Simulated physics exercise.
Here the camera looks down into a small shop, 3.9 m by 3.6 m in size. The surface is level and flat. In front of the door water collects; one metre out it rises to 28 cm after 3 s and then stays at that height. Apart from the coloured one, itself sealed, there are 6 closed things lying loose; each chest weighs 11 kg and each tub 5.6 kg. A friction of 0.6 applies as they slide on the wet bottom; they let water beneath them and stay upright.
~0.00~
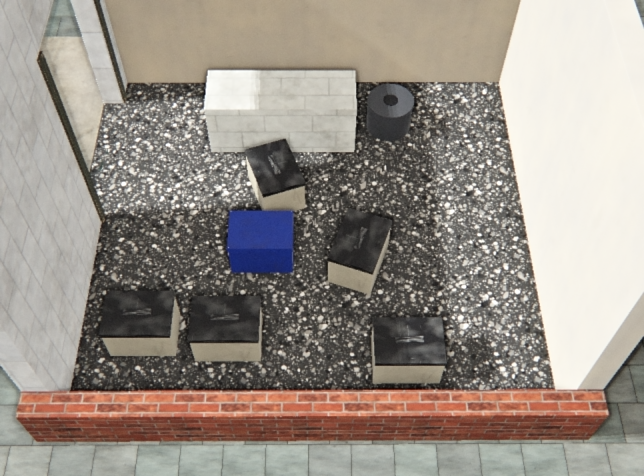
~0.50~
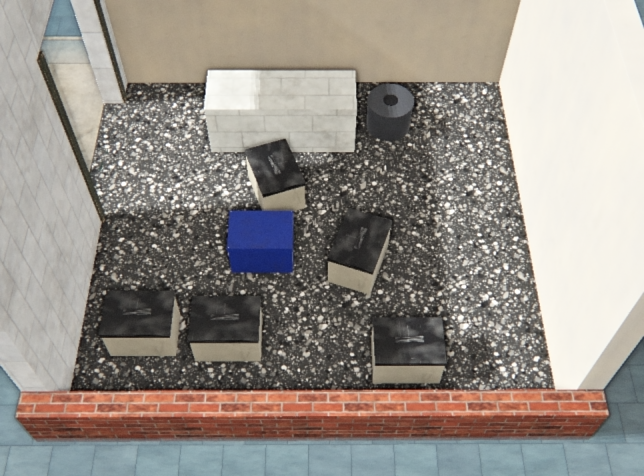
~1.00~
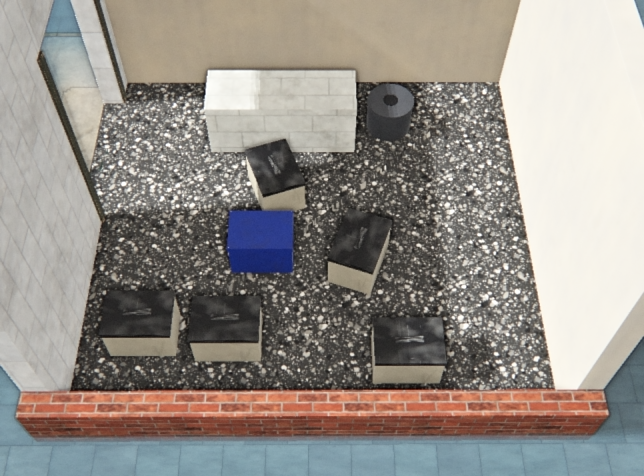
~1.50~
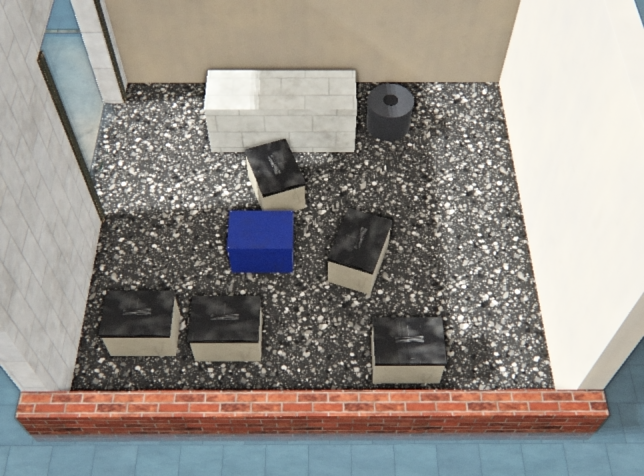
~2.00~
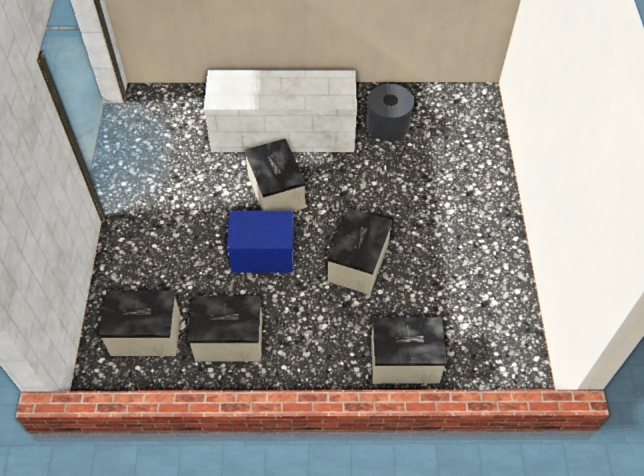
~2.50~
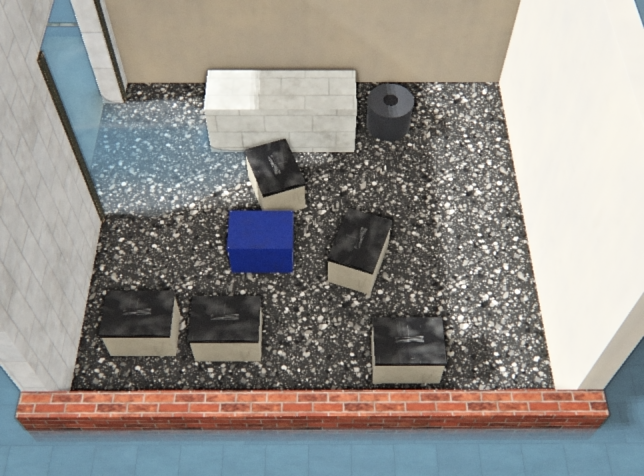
Blue water spreading over the paving outside a small shop, then entering through the left doorway across the speckled floor, boxes staying still.
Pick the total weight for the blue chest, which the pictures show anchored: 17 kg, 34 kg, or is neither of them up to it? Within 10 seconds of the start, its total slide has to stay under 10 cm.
Neither is up to it.
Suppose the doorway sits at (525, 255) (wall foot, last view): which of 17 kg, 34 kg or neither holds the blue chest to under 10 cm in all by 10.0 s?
Then no mass works.
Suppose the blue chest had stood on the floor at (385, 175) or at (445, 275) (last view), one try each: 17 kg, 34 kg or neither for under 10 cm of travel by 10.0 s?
In order: Both fall short; both fall short.
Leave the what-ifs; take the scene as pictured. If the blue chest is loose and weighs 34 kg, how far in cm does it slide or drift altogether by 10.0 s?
100 cm.
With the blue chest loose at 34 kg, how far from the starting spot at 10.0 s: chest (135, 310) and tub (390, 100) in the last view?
In turn: 60 cm, 120 cm.
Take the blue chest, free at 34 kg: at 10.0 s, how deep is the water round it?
Roughly 18 cm.
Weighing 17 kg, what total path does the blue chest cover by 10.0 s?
Total path: Roughly 250 cm.
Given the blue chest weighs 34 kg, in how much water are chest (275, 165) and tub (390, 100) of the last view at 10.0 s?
Some 16 cm at the first, some 15 cm at the second.
After 3.5 s the blue chest would be 3 cm from its start with 17 kg and 0 cm from its start with 34 kg; 6 cm of water round it then.
After 4.5 s the blue chest would be 60 cm from its start with 17 kg and 11 cm from its start with 34 kg; 8 cm of water round it then.
After 7.0 s the blue chest would be 134 cm from its start with 17 kg and 45 cm from its start with 34 kg; 8 cm of water round it then.
After 10.0 s the blue chest would be 41 cm from its start with 17 kg and 67 cm from its start with 34 kg; 18 cm of water round it then.
